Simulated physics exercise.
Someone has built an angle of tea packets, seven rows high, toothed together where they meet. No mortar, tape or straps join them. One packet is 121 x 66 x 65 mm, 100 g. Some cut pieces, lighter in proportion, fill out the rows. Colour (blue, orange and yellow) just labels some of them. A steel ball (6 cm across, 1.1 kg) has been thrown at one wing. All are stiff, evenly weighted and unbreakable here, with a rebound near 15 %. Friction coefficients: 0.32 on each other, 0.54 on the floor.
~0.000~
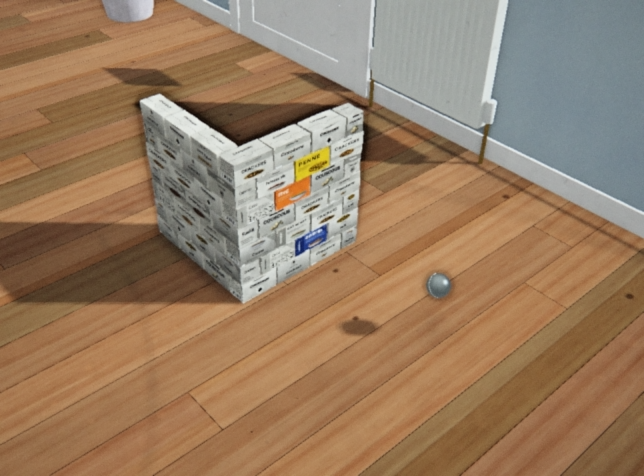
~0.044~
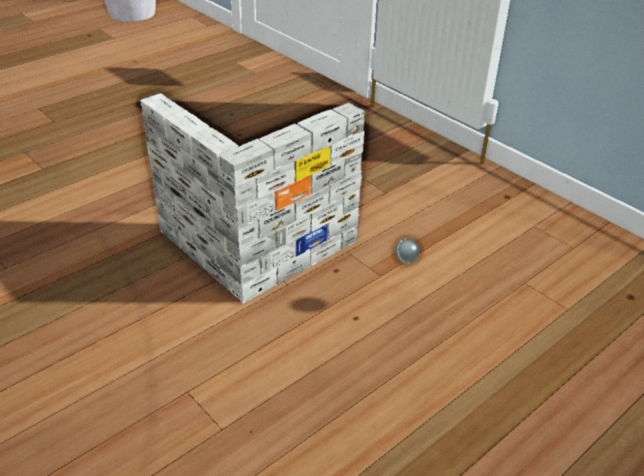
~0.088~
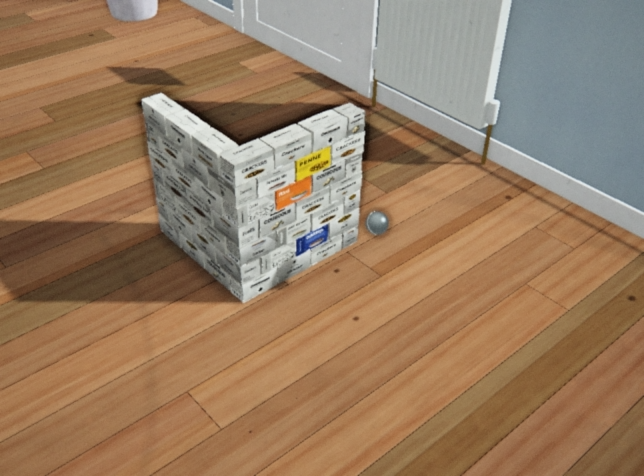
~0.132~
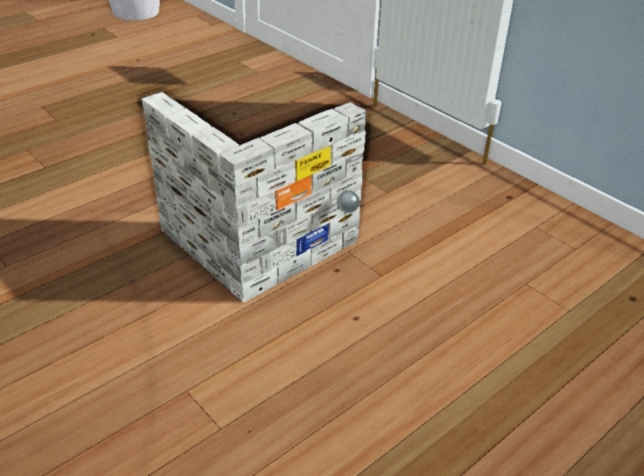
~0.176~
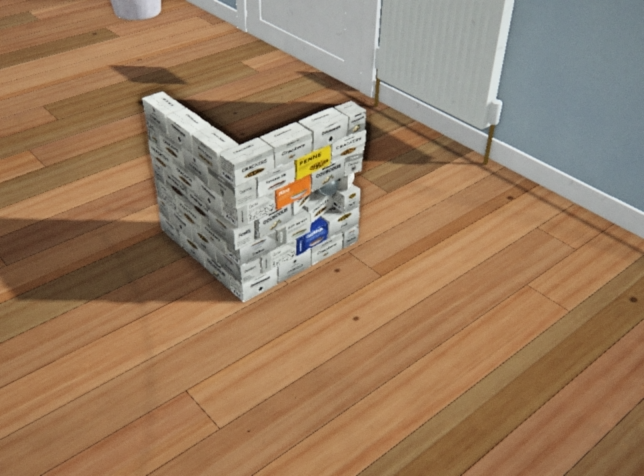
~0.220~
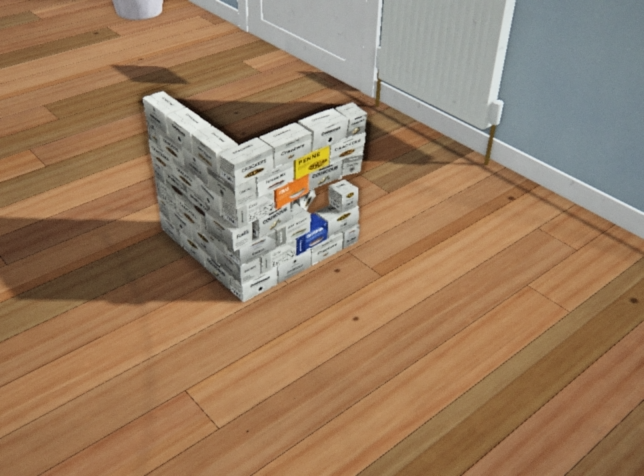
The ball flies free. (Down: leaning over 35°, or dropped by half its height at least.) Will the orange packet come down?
In the end the orange packet stays up.
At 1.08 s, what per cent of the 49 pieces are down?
At that moment 20 per cent.
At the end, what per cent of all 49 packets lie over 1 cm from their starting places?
It is 30 per cent.
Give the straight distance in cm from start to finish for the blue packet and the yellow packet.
Moved: Blue 0, yellow 32.
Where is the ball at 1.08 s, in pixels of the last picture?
At about (125, 74).
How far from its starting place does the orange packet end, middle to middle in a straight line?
Some 2 cm.
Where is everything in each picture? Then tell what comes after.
In the first picture (places mark the middle of the side facing us; the camera moves round a little), ball (438, 285) 37 cm from contact, 2.9 m/s; orange packet (294, 194); yellow packet (313, 164); blue packet (312, 241); nothing disturbed.
Ball (407, 251) 26 cm from contact, 2.8 m/s; orange packet (294, 194), in the second picture.
Ball (377, 223) 14 cm from contact, 2.7 m/s; orange packet (295, 193), in the third picture.
Ball (348, 202) 21 mm from contact, 2.7 m/s; orange packet (295, 193), in the fourth picture.
Ball (327, 185) after contact, 2.0 m/s; orange packet (294, 192); 6 disturbed, none down, in the fifth picture.
Ball after contact, 2.0 m/s; orange packet (293, 191) shifted 8 mm; yellow packet (313, 162) shifted 8 mm; blue packet (313, 240); steepest lean 10°, the packet at (308, 197); 14 disturbed, none down, in the sixth picture.
After 0.46 s, ball still moving; 8 of the 49 packets down; orange packet shifted 18 mm; yellow packet leaning 30°.
After 1.08 s, ball still moving; 11 of the 49 packets down; orange packet shifted 18 mm; yellow packet on its side.
At rest (2.2 s), ball rolling away; 11 of the 49 packets down; orange packet shifted 18 mm; yellow packet on its side; blue packet unmoved. As the last picture would show them, middles, orange packet near (282, 185), yellow packet near (290, 222).
